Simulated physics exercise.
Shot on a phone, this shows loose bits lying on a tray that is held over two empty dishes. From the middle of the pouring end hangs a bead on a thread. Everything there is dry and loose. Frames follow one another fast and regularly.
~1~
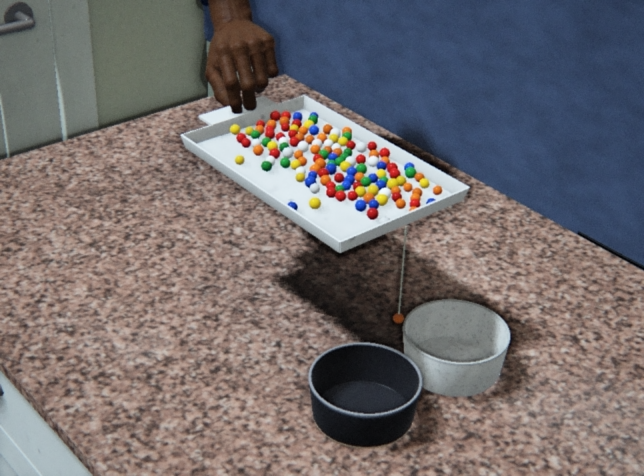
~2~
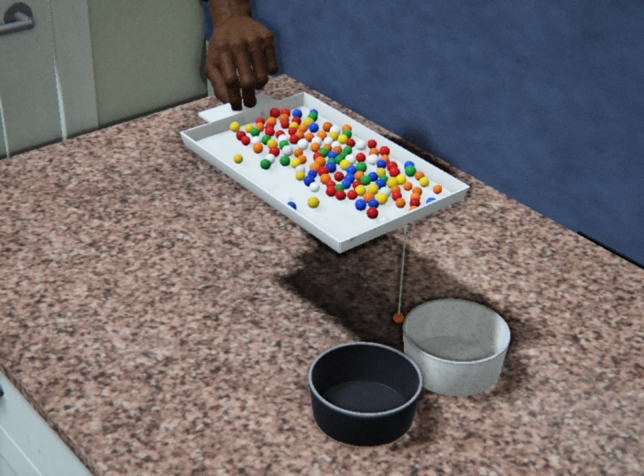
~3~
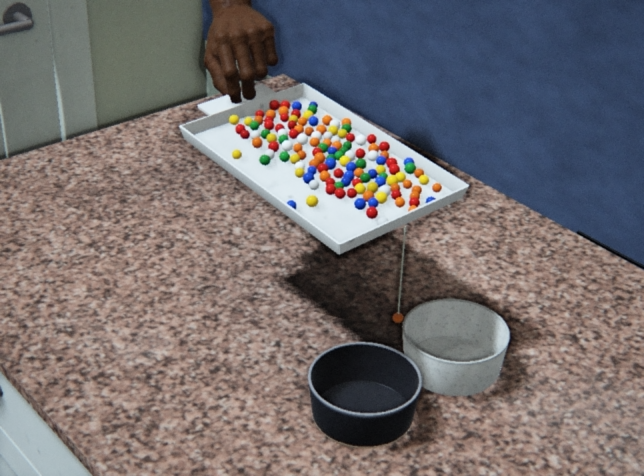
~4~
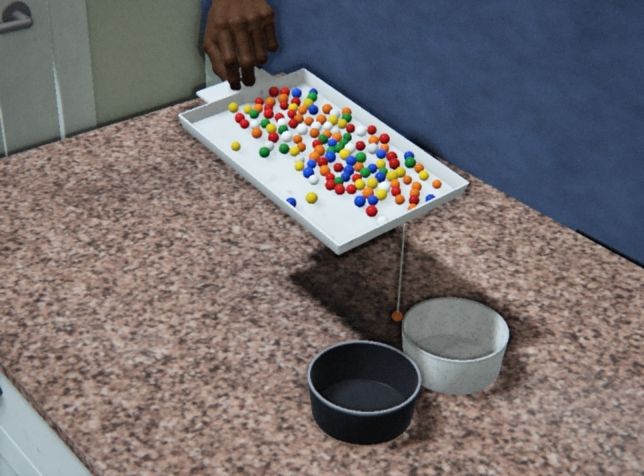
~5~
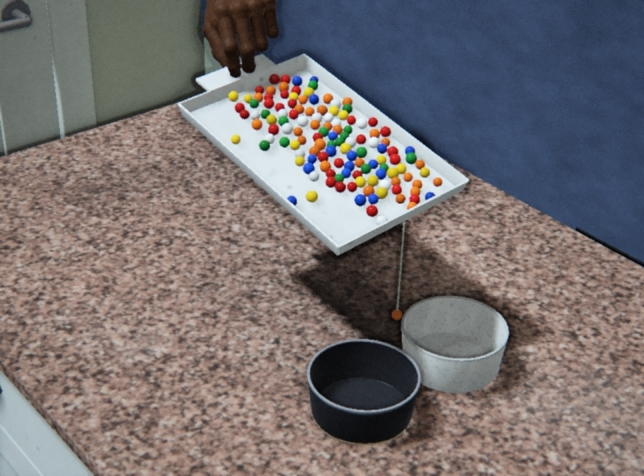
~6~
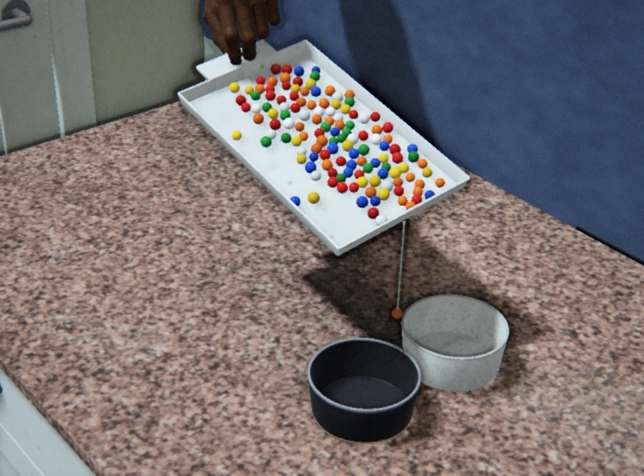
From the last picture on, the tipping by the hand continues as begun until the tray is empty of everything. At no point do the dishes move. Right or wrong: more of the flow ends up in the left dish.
Right.
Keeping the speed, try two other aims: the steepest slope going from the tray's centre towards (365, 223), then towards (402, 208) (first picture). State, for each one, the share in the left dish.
First case around 70 per cent, second case 10 per cent.
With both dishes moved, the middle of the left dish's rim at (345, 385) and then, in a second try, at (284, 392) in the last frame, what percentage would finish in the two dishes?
First placement near 80 percent, second near 70 percent.
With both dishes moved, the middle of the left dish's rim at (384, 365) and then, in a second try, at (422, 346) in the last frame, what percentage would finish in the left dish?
About 70 and 20 per cent respectively.
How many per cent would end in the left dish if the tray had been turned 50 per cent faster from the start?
Around 80 percent.
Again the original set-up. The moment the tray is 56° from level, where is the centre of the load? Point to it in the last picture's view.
Near the pixel (360, 216).
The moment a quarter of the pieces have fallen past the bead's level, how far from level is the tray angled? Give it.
Around 70°, give or take.
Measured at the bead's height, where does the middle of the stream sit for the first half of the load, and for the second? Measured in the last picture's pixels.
The opening part goes through (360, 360); what follows goes through (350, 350).
Soon, tray tipped steeply; most on the tray; a small part in the left dish; a stray few outside both; a small part in the air.
A while on, tray tipped right over; a small part on the tray; about two thirds in the left dish; a stray few in the right dish; a small part outside both; a small part in the air.
Towards the end, tray tipped past a quarter turn; most in the left dish; a stray few in the right dish; a small part outside both.
Finally, tray tipped past a quarter turn; most in the left dish; a stray few in the right dish; a small part outside both.
